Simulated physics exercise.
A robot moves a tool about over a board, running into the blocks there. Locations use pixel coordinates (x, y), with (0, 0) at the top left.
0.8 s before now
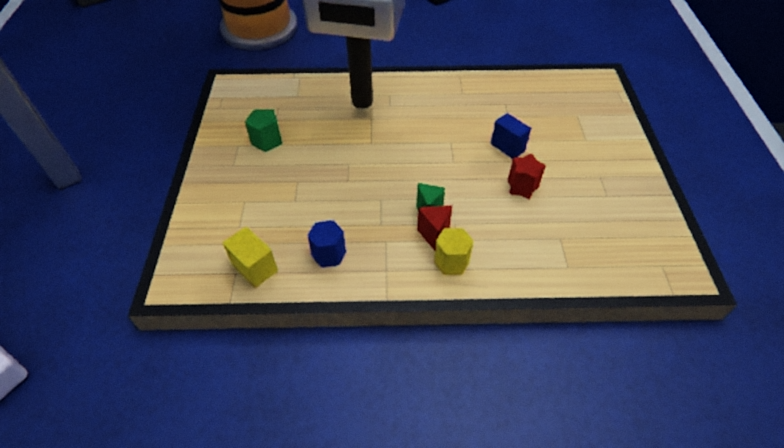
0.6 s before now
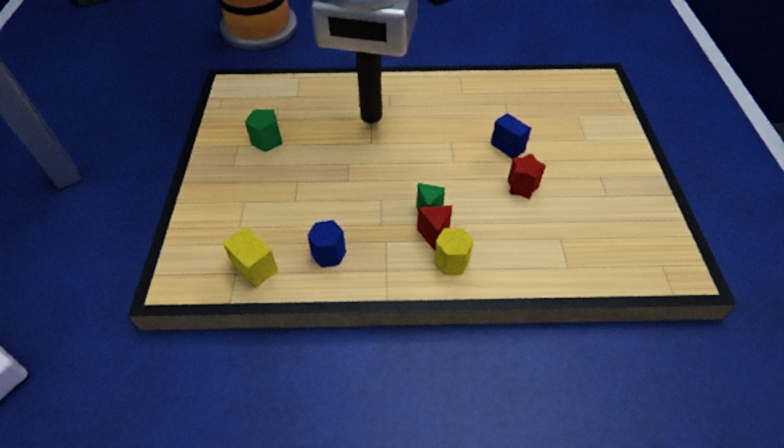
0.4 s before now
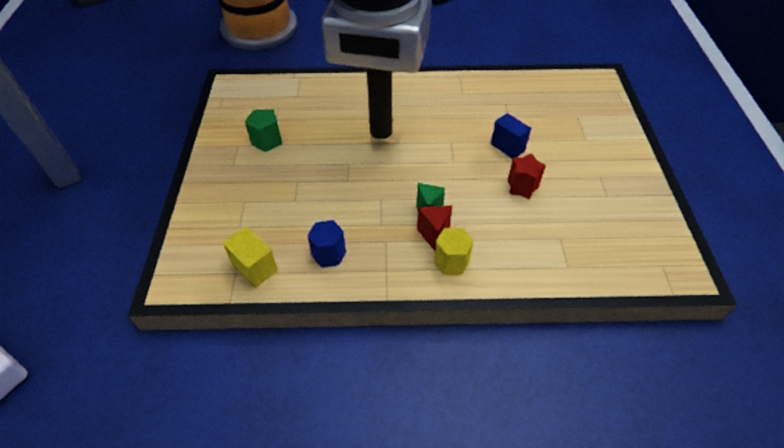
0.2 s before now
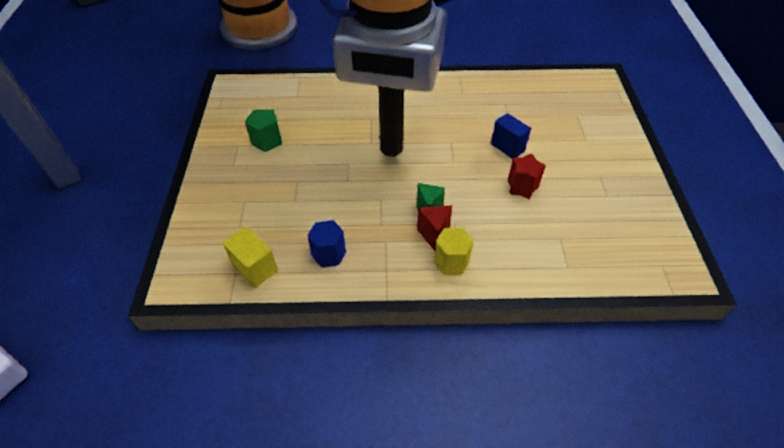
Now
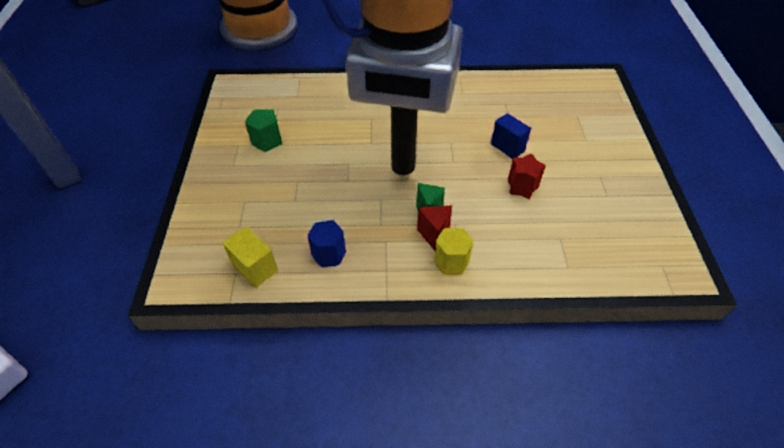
We see a robot arm with a dark rod above a wooden board of scattered red, green, blue and yellow blocks; the rod moves steadily toward the viewer and slightly right, nearing the small green triangle, while the blocks stay still.
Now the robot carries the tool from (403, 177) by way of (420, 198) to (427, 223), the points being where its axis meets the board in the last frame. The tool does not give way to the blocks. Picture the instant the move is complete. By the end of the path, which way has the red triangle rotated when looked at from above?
The block spins clockwise.
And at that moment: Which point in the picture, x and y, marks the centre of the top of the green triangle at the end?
It sits at (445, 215).
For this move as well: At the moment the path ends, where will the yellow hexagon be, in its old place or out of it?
It shifts.
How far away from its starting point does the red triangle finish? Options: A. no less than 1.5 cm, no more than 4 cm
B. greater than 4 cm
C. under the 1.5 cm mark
Answer: A.
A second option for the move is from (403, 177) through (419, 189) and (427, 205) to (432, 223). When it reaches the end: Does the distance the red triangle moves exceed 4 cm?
No, it doesn't check out.
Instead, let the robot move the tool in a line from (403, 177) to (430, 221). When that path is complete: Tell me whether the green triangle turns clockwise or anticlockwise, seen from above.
It ends up turned anticlockwise.
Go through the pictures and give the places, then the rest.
In the first frame, lower end of the tool (362, 103), tops of blocks, green triangle (430, 191), red triangle (437, 214), yellow hexagon (455, 241).
In the second frame, tool (371, 117), blocks as before.
In the third frame, tool (381, 132), blocks as before.
In the fourth frame, tool (392, 149), blocks as before.
In the fifth frame, tool (403, 168), green triangle (430, 191), red triangle (437, 214), yellow hexagon (455, 241).
The first path, step by step. Halfway along, tool (421, 189); green triangle (432, 194).
At the end, tool (427, 214); green triangle (445, 215), turned 50° anticlockwise; red triangle (440, 230), turned 30° clockwise; yellow hexagon (458, 249), turned 25° anticlockwise.
